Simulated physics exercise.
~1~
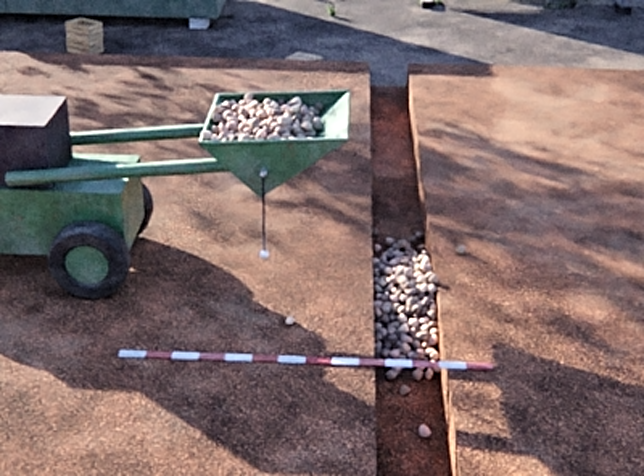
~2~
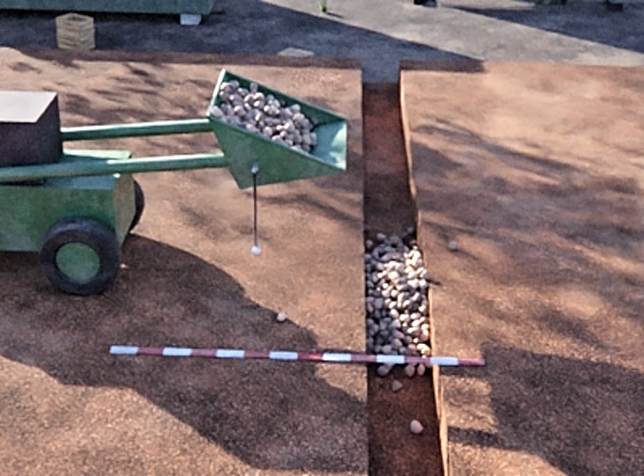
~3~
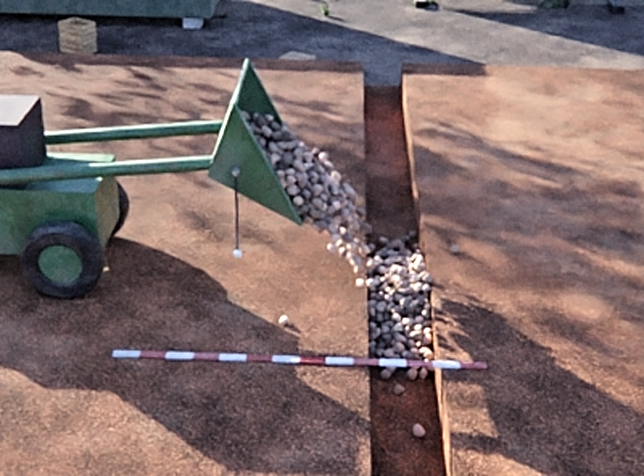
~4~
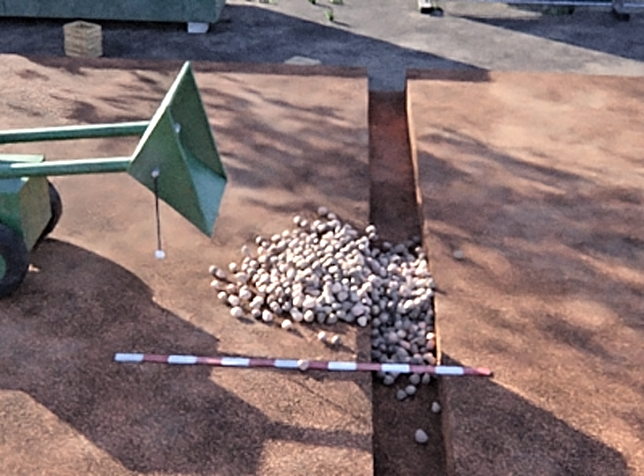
A green machine with dark wheels holds a bucket of pale, rounded stones on two long arms, at the left of a reddish-brown dirt surface seen from above in slightly swaying view. A straight trench runs down the middle, already holding a heap of similar stones, with a red and white striped rod lying across it. The bucket tips forward, and stones begin sliding over its lip toward the trench. The machine draws back left as the bucket tilts steeply and empties. Most stones end in a mound on the ground left of the trench, some spilling into it.
